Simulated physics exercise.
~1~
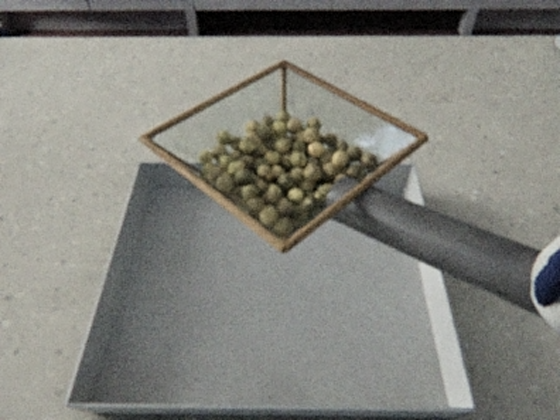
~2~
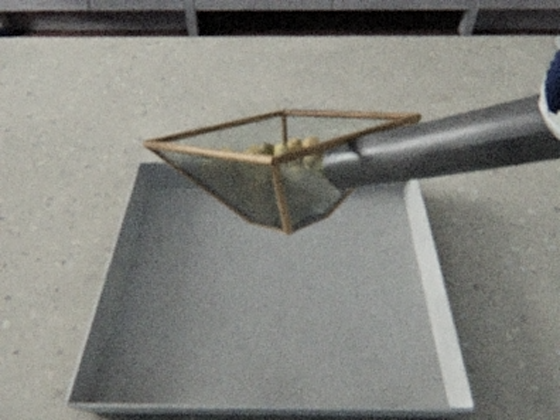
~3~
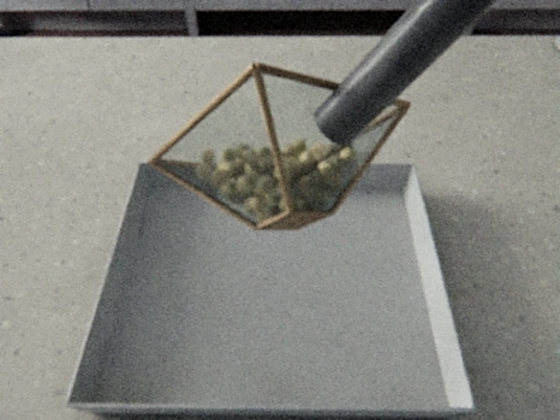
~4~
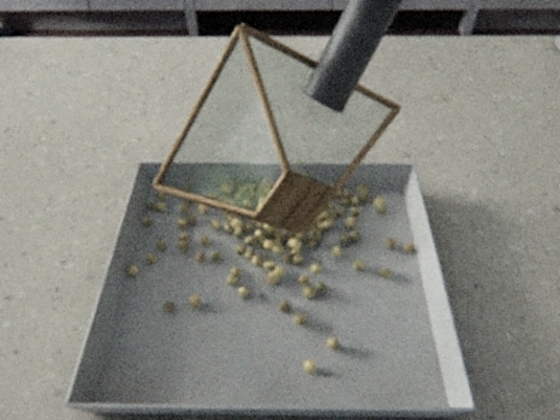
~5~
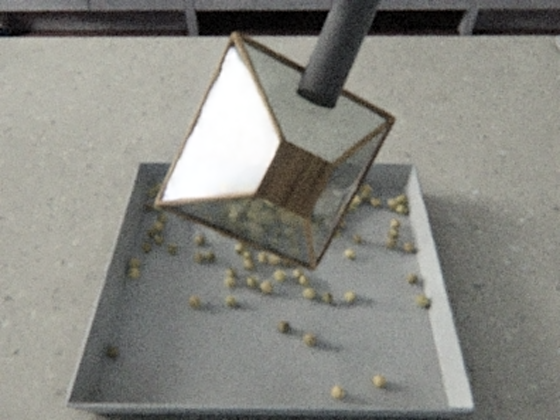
A robot arm tilting a glass-sided scoop of soya beans over a grey tray, emptying it and leaving beans scattered below.
